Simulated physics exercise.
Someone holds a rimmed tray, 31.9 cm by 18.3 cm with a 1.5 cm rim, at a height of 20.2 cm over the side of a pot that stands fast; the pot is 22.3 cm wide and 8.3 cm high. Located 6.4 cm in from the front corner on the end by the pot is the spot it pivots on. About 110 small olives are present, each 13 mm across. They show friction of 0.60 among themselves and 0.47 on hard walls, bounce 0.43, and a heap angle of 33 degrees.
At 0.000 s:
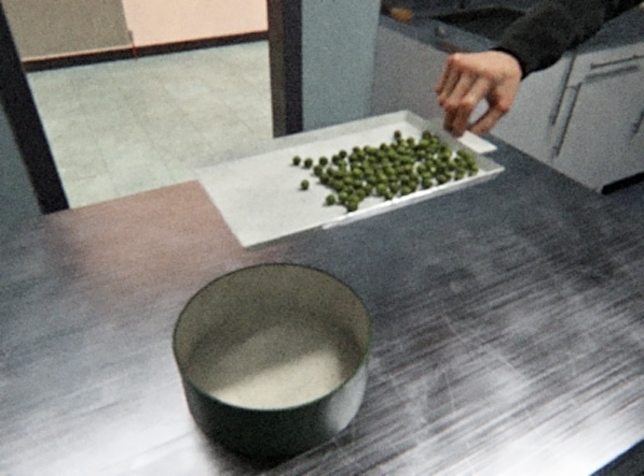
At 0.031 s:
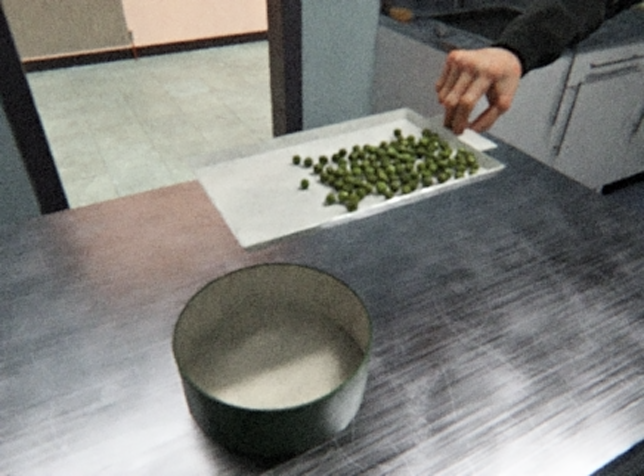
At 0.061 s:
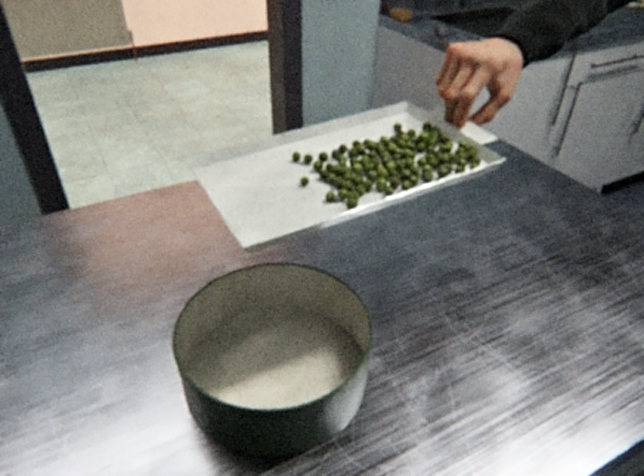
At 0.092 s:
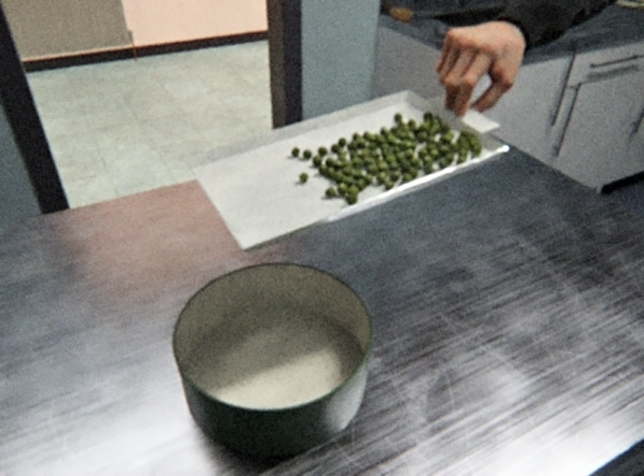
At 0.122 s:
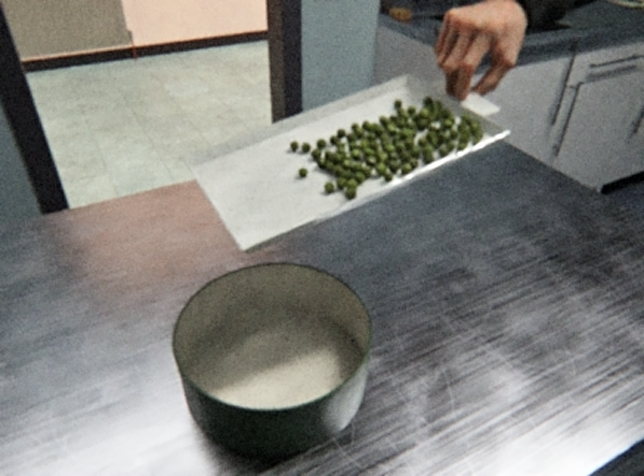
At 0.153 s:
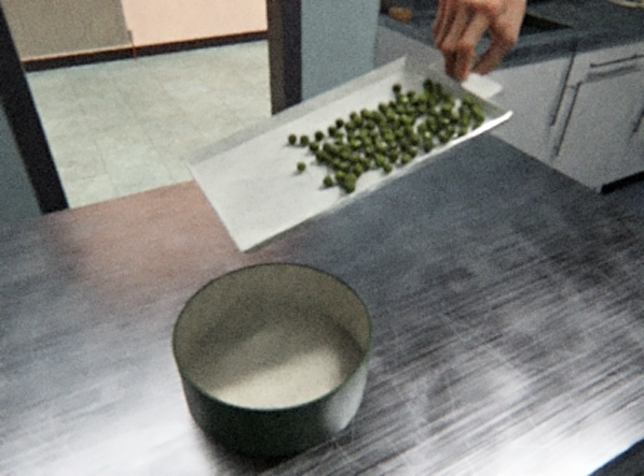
A hand raises the right side of a white tray of small olives near a pot.
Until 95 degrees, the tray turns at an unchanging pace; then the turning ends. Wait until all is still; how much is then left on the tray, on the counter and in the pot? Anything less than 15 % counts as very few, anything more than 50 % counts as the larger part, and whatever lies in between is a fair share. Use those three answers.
Tray: Very few. Counter: The larger part. Pot: A fair share.
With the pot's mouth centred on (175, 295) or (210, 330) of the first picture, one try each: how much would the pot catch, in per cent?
Spot one: Some 60 per cent; spot two: Some 90 per cent.
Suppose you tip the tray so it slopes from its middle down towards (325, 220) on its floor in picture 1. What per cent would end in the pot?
Something like 90 per cent of the pieces.
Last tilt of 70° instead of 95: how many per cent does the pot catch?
You'd end up with some 35 % in the pot.
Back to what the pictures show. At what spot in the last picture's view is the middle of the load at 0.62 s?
Somewhere about (211, 237) in the last view.
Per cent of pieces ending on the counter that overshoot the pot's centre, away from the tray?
About 100 %.
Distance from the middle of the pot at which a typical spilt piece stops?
Distance: Around 28 cm.
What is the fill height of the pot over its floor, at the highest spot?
Roughly 1.5 cm up.
After 0.43 s, tilt 54 degrees; the tray holds 100 %, the pot 0 %.
After 0.62 s, tilt 82 degrees; the tray holds 70 %, the pot 0 %.
After 0.92 s, tilt 95 degrees; the tray holds 0 %, the pot 30 %.
At rest (1.7 s), tray 0 %, counter 70 %, pot 30 %.
